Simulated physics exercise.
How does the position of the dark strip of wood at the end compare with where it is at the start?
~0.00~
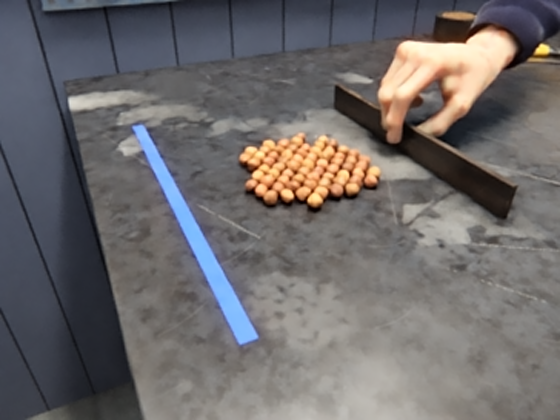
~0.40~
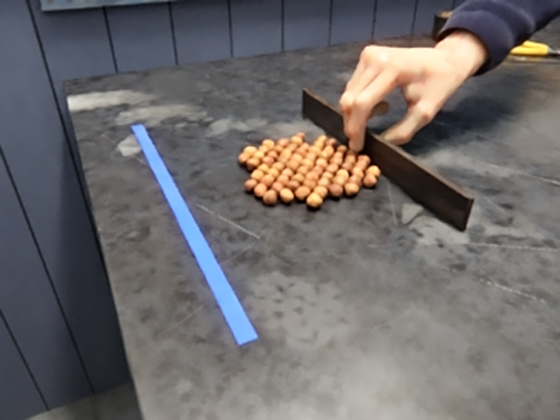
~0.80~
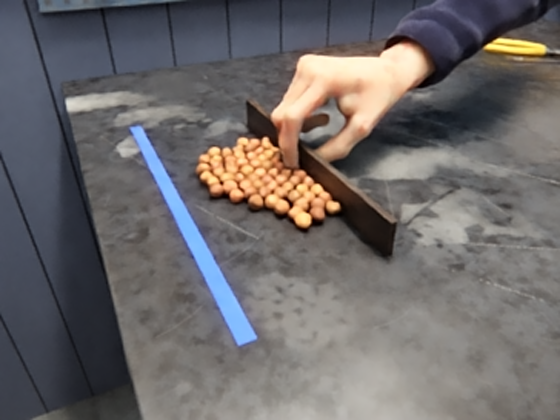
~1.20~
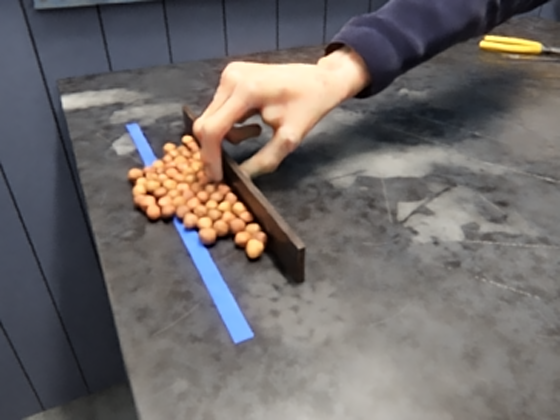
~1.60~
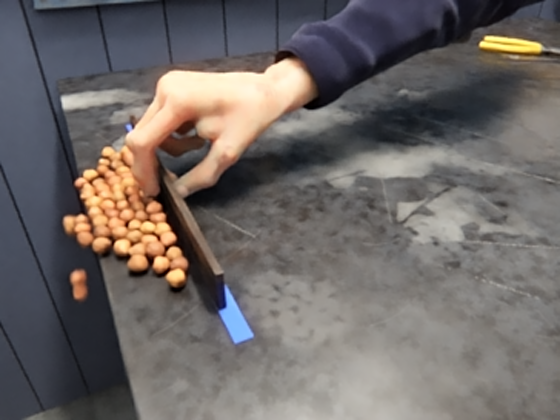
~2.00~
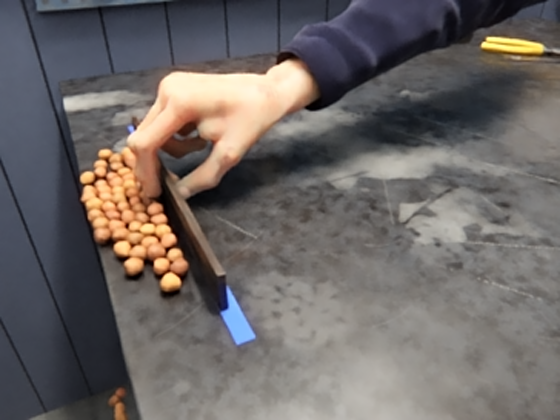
At the start the strip of wood stands on the right side of the heap, well away from the blue tape. At the end it stands much farther left, on the blue tape near the table's left edge.
